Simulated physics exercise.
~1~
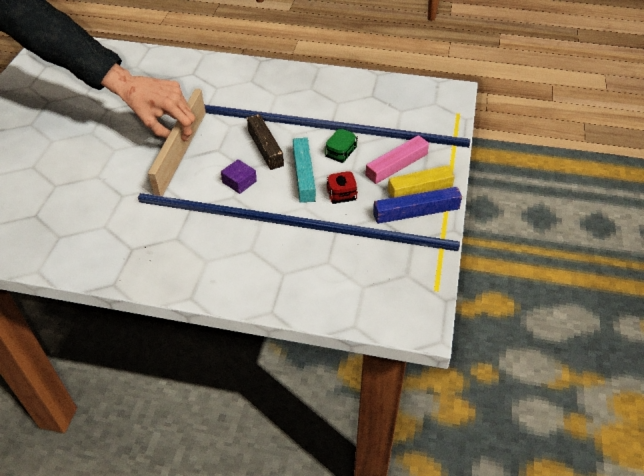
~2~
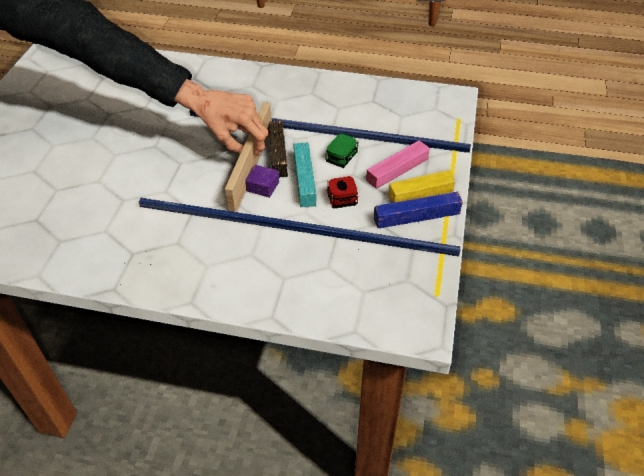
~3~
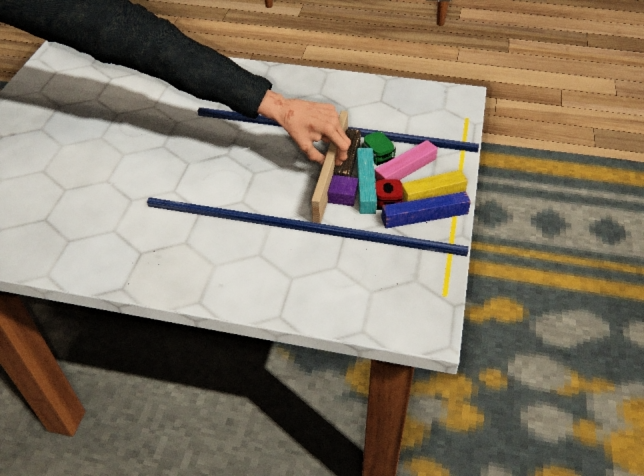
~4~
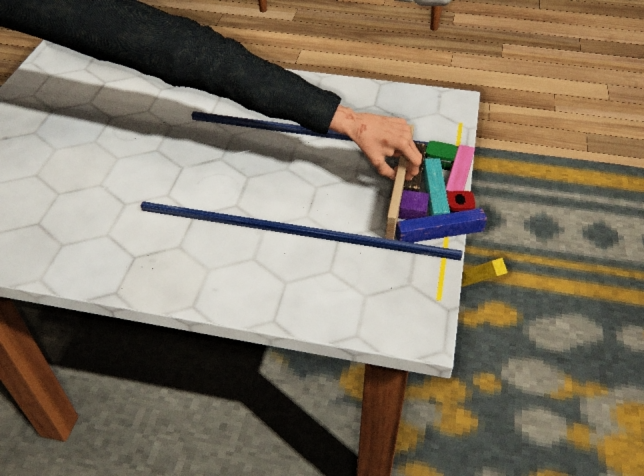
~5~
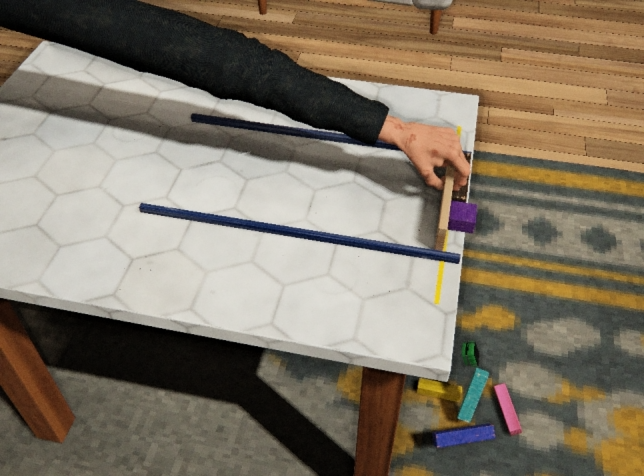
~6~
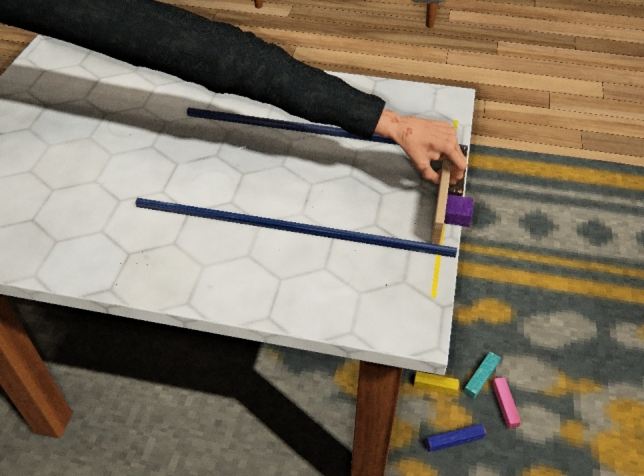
A dark-sleeved arm reaches from the upper left over a white hexagon-tiled table, seen from above at a slight sway, its hand holding an upright wooden board between two dark blue rails. Ahead lie a purple block, dark brown and turquoise bars, green and red pieces, and pink, yellow and blue bars near a yellow tape line at the right end. The hand pushes the board rightward, bunching the pieces together. The yellow bar drops off first, then the turquoise, pink, blue, green and red ones go over. The board stops at the tape, with the purple block still perched at the edge.
